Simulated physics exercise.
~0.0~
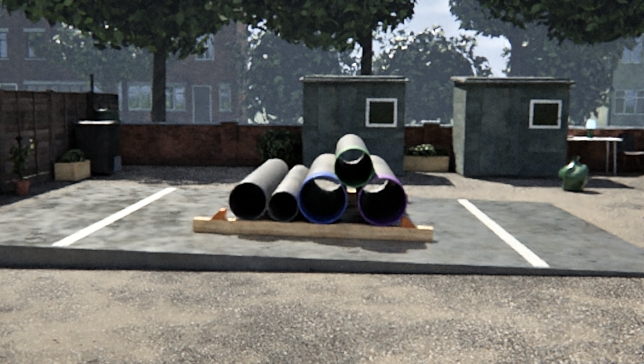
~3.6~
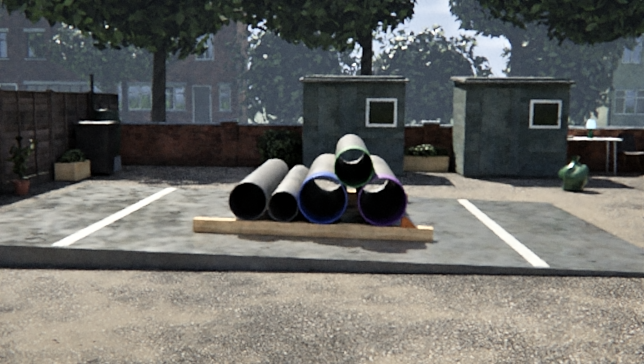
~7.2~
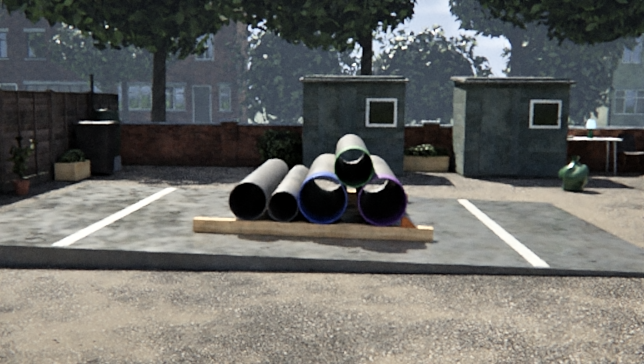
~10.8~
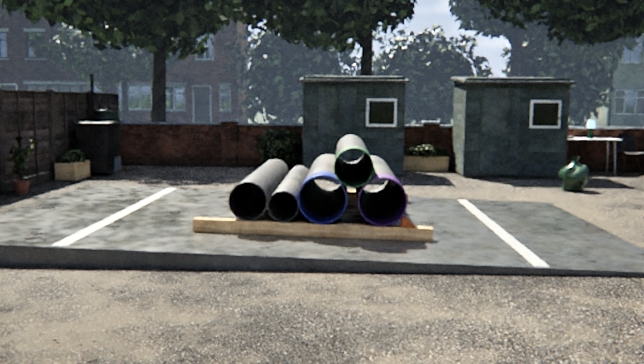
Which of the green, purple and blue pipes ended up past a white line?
None of them did. The green, purple and blue pipes all stayed in the stack between the white lines.
